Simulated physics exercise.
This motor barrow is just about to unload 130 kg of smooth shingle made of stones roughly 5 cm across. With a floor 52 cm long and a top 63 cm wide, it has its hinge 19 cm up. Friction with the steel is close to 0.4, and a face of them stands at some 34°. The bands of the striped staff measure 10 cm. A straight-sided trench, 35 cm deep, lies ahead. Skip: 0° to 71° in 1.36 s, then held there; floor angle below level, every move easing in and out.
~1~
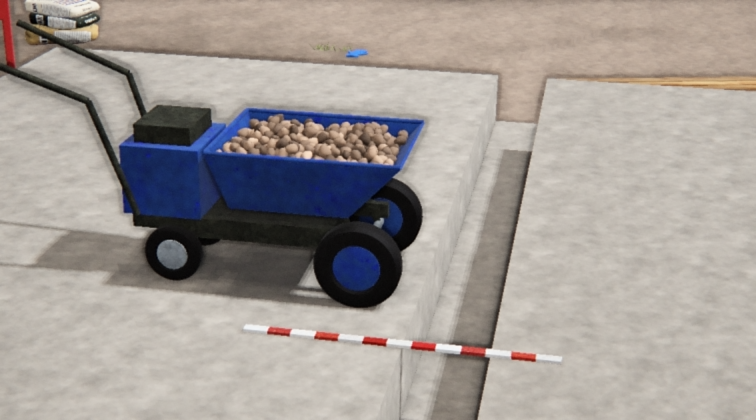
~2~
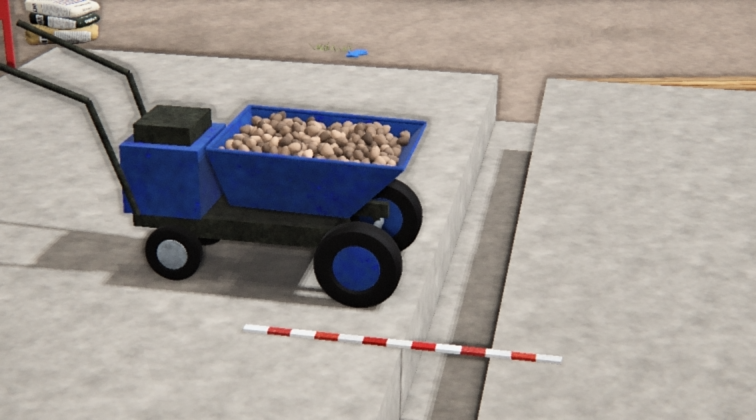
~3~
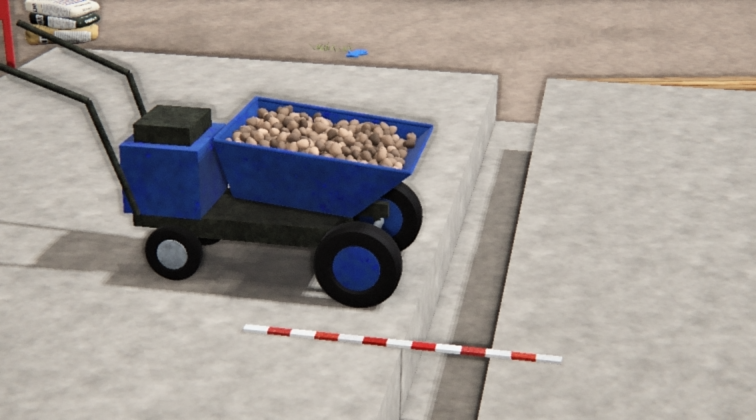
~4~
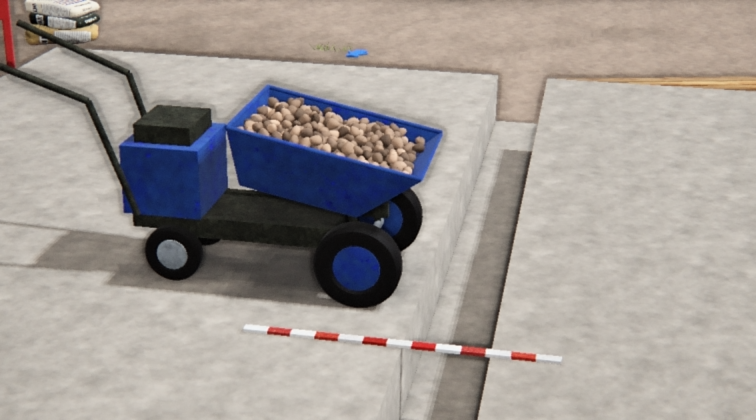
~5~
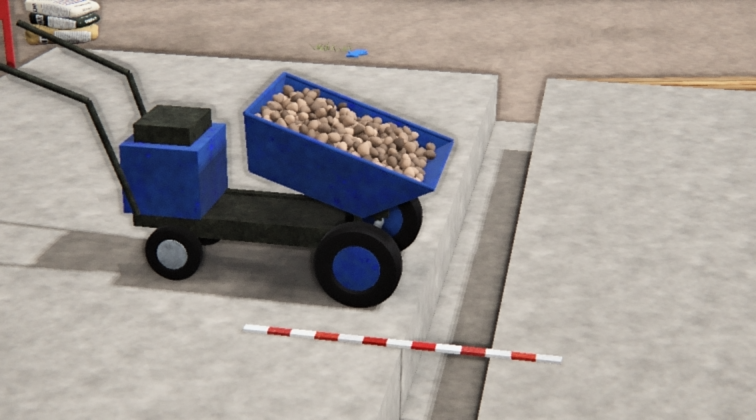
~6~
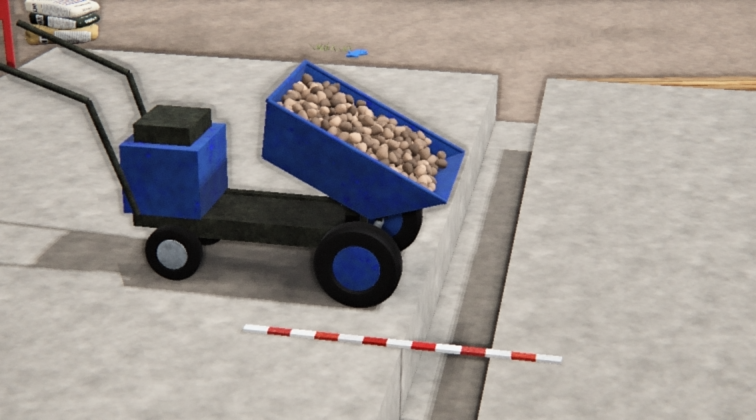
A blue skip full of brown stones tilts steadily toward the right on a parked motor barrow.
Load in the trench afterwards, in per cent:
30 %.
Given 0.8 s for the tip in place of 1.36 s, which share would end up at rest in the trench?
I'd put it at roughly 25 per cent.
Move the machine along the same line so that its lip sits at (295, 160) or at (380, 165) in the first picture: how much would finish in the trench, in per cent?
Roughly 85 percent for the first, and 50 percent for the second.
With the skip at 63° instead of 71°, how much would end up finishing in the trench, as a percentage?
Expect roughly 35 per cent.
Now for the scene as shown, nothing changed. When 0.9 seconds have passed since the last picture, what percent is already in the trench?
Close to 10 per cent at that time.
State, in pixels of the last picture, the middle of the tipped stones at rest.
I'd point somewhere around (547, 289).
Then, 0.4 s after the last picture the floor is at 60°, 98 % in the skip, 2 % in the trench; the foremost stones are at (503, 245).
Then, 0.9 s after the last picture the floor is at 71°, 33 % in the skip, 11 % in the trench, 57 % past the trench; the foremost stones are at (650, 307).
Then, 1.2 s after the last picture the floor is at 71°, 8 % in the skip, 20 % in the trench, 72 % past the trench; the foremost stones are at (751, 316).
Then, 3.2 s after the last picture the floor is at 71°, 0 % in the skip, 30 % in the trench, 70 % past the trench; the foremost stones are past the picture's edge.
